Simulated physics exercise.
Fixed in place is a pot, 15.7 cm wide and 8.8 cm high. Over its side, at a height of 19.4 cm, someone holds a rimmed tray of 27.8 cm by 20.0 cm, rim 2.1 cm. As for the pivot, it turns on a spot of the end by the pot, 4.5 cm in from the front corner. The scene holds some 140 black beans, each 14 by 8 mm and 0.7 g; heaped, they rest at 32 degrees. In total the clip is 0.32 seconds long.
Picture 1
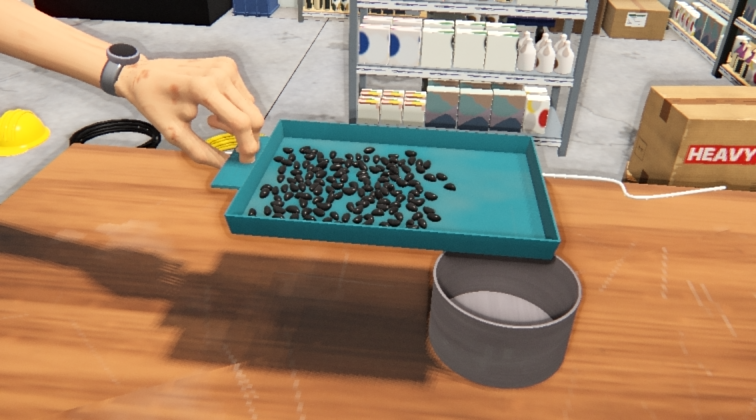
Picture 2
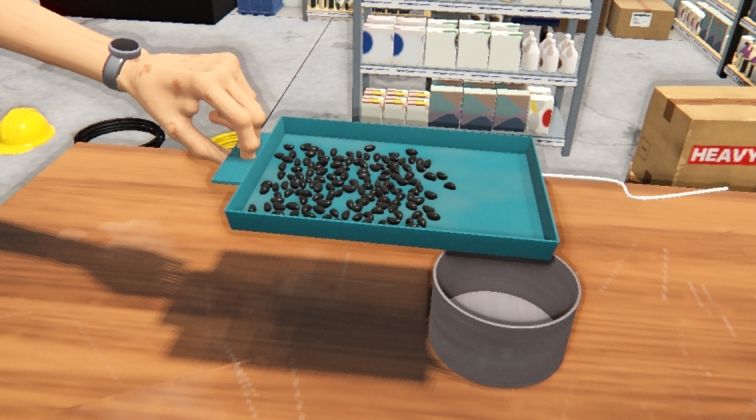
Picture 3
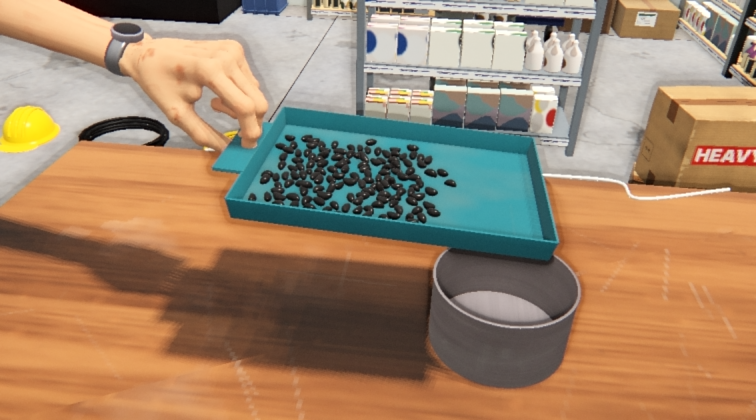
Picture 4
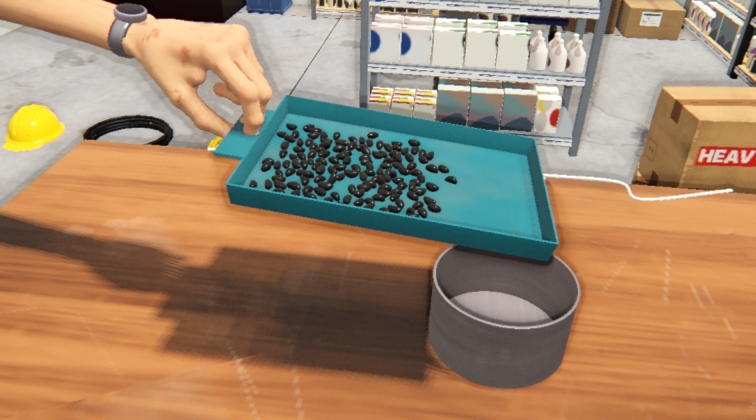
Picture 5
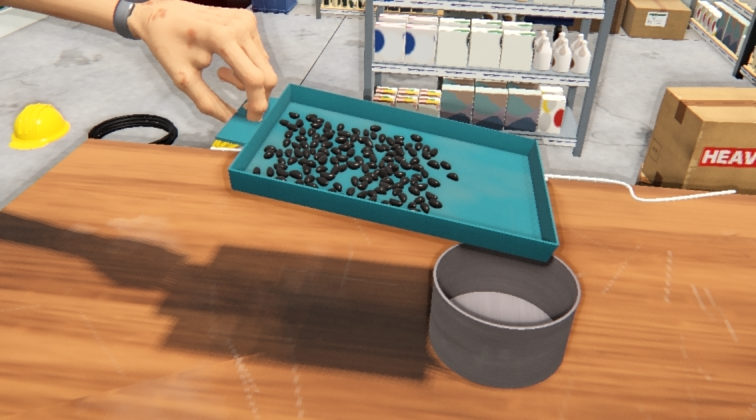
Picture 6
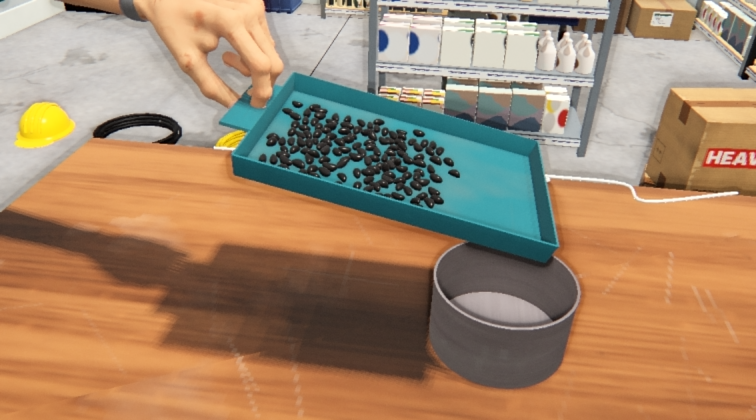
At first, a hand at the left holds a teal rimmed tray of black beans nearly level above a wooden table, beside a round grey pot. The hand then raises the tray's left end, slowly at first and then more steeply, while the beans stay clustered toward the left.
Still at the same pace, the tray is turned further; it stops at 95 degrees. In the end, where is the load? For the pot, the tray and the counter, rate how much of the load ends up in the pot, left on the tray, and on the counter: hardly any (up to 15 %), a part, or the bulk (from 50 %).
Pot: A part; tray: Hardly any; counter: The bulk.
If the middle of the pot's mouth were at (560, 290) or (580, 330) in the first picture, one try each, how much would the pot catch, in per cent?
Near 75 and 60 percent, one try each.
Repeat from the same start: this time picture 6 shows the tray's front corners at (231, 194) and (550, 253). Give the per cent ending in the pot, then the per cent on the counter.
Split: Pot = 0, counter = 100.
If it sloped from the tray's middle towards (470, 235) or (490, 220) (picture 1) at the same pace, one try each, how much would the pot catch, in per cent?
The share comes to roughly 0 in a hundred, then roughly 0 in a hundred.
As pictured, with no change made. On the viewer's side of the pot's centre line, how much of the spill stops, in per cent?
Some 50 per cent.
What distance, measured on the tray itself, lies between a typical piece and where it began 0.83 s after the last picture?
About 17 cm.
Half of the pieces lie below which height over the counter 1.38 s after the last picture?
Some 20 cm above the counter.
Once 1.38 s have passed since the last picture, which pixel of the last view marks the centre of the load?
The middle of the load should be at about (543, 194) by then.
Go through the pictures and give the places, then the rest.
The first picture shows tray tilt 0 degrees, front corners at (230, 213) and (555, 239); middle of the pieces at (354, 186); pot at (506, 278).
The second picture shows tray tilt 1 degrees, front corners at (230, 209) and (554, 239); middle of the pieces at (355, 183).
The third picture shows tray tilt 3 degrees, front corners at (230, 197) and (554, 240), lowest corner right back; middle of the pieces at (355, 177).
The fourth picture shows tray tilt 6 degrees, front corners at (231, 183) and (554, 241), lowest corner right back; middle of the pieces at (357, 169).
The fifth picture shows tray tilt 9 degrees, front corners at (234, 168) and (554, 242), lowest corner right back; middle of the pieces at (360, 161).
The sixth picture shows tray tilt 12 degrees, front corners at (237, 154) and (554, 243), lowest corner right back; middle of the pieces at (362, 153); pot at (506, 279).
Then, 0.83 s after the last picture, tilt 51 degrees; the tray holds 95 %, the pot 0 %.
Then, 1.38 s after the last picture, tilt 77 degrees; the tray holds 90 %, the pot 0 %.
Then, 1.98 s after the last picture, tilt 95 degrees; the tray holds 30 %, the pot 20 %.
In the end, pot 40 %, tray 5 %, counter 60 %.
